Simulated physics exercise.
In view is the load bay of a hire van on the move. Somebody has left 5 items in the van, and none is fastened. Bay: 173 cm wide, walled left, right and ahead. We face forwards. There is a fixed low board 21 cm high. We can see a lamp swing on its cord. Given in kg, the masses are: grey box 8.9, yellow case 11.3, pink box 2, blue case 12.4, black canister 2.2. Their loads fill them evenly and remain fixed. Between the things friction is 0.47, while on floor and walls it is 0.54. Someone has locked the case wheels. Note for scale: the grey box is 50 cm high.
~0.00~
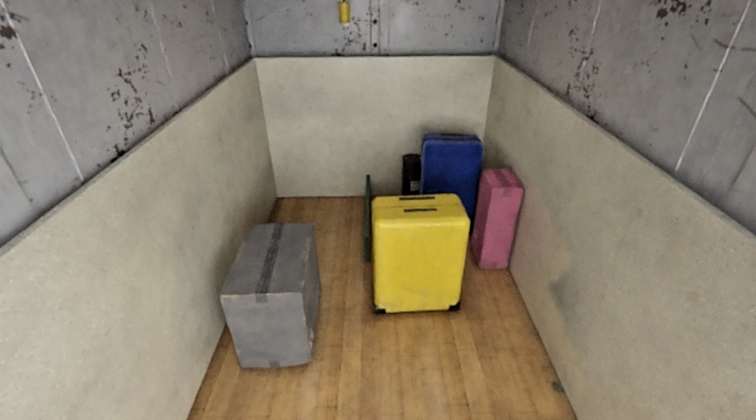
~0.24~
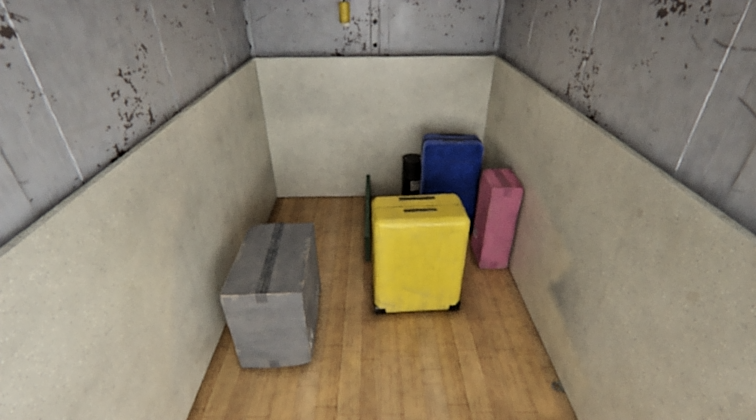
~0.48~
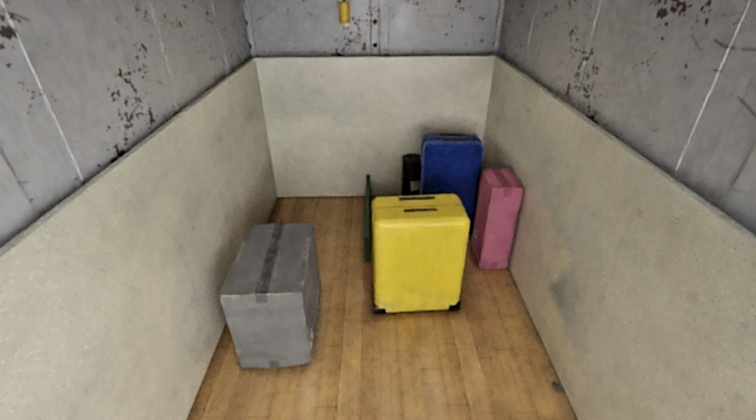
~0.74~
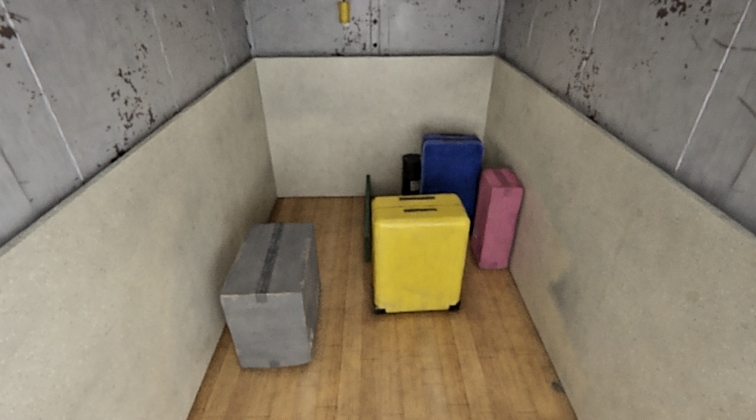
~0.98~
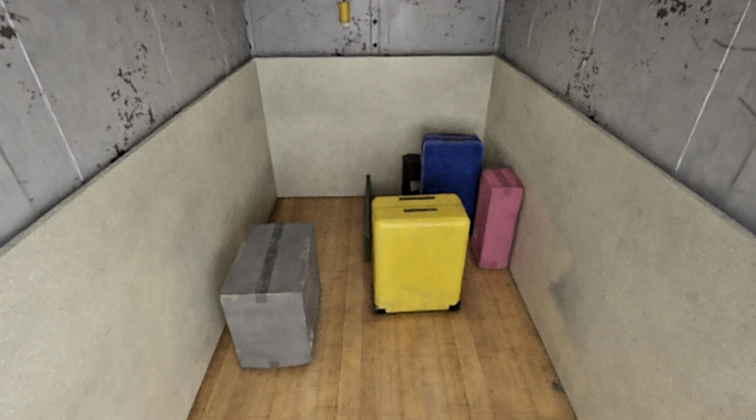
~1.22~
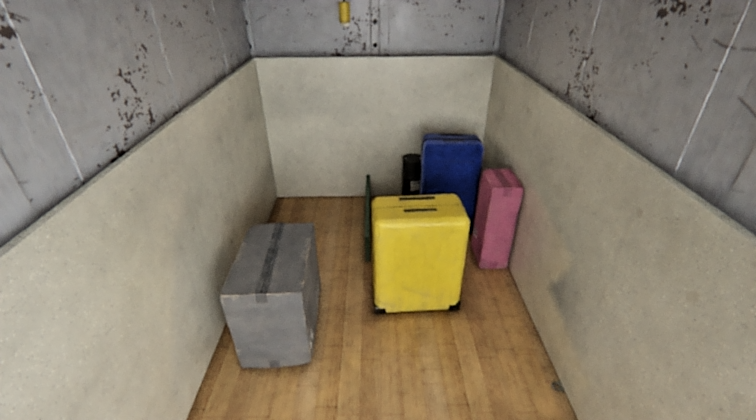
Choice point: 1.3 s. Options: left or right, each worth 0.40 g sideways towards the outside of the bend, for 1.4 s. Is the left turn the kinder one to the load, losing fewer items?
Go left.
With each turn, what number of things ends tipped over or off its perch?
If it goes left, 0; if it goes right, 1.
Turning left. At 1.72 s, force 0.40 g right.
After 2.52 s, force 0.29 g right.
After 2.92 s, steady run.
At rest (3.3 s), all 5 in place, give or take 15 cm. In the last view, grey box near (279, 292), yellow case near (416, 255).
Turning right instead, pink box tipped over or off its perch, 1 of 5 in all.
